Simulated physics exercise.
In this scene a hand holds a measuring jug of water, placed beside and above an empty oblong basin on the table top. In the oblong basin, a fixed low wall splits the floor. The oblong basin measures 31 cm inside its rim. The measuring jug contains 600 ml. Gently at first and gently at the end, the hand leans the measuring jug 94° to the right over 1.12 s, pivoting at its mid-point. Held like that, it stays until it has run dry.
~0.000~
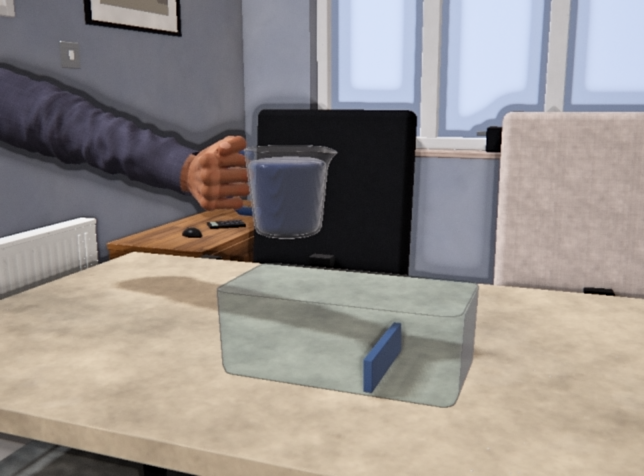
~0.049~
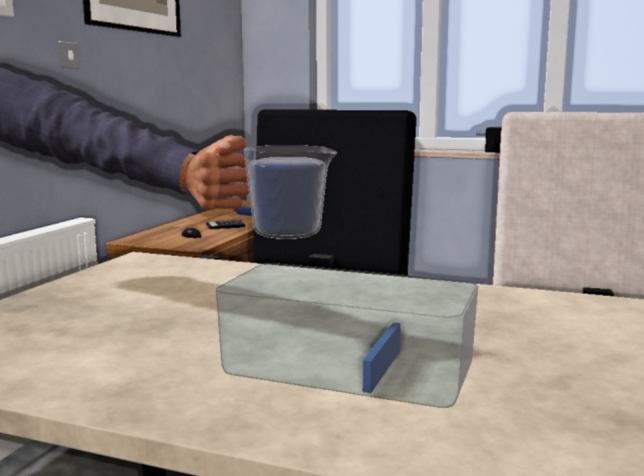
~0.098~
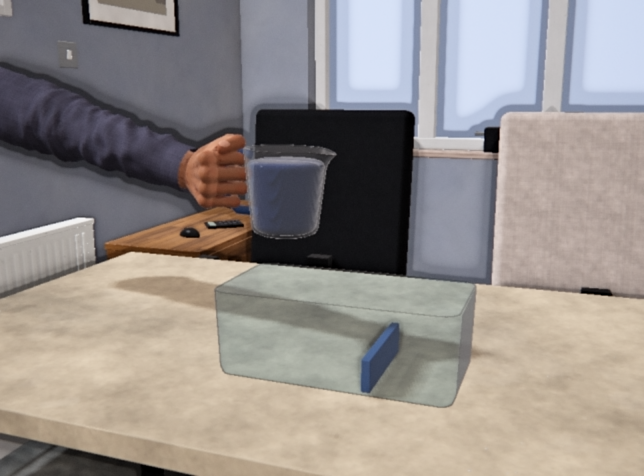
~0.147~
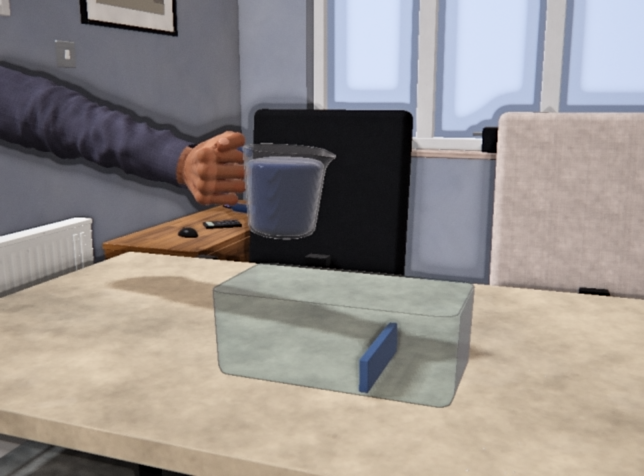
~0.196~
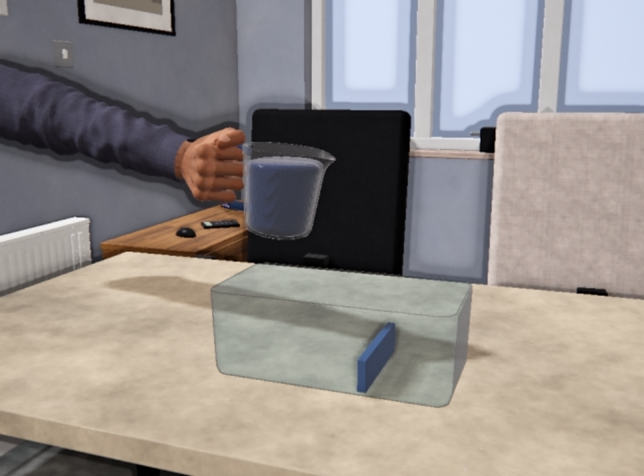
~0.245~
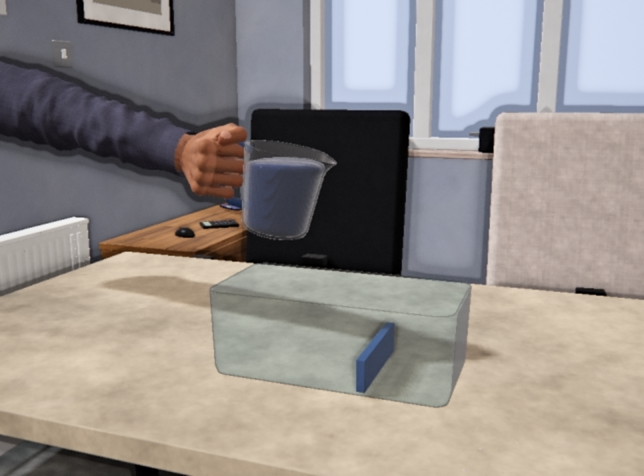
A hand held a clear measuring jug of water above an empty see-through basin with a small blue wall on a table, then slowly leaned the jug slightly to the right.
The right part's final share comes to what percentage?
It comes to roughly 56 %.
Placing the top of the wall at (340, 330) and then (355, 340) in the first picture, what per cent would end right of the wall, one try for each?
Respectively close to 95 and 95 %.
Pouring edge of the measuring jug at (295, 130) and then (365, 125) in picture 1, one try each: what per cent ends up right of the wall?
I'd expect close to 5 per cent and then close to 90 per cent.
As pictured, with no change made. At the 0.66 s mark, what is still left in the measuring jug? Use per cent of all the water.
Around 80 in a hundred.
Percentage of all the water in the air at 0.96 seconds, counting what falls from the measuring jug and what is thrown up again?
18 per cent or so.
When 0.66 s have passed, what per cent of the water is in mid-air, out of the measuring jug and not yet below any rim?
Close to 16 in a hundred.
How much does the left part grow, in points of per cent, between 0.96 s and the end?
Around 32 in a hundred.
By 0.66 s the tilt is 60° and 79 per cent is still to pour, 1 is left of the wall and 4 right of it.
By 0.96 s the tilt is 89° and 30 per cent is still to pour, 11 is left of the wall and 41 right of it.
By 1.28 s the tilt is 94° and 5 per cent is still to pour, 36 is left of the wall and 55 right of it.
By 1.62 s the tilt is 94° and 1 per cent is still to pour, 43 is left of the wall and 56 right of it.
At rest 43 per cent lies left of the wall, 56 right of it and 1 outside.
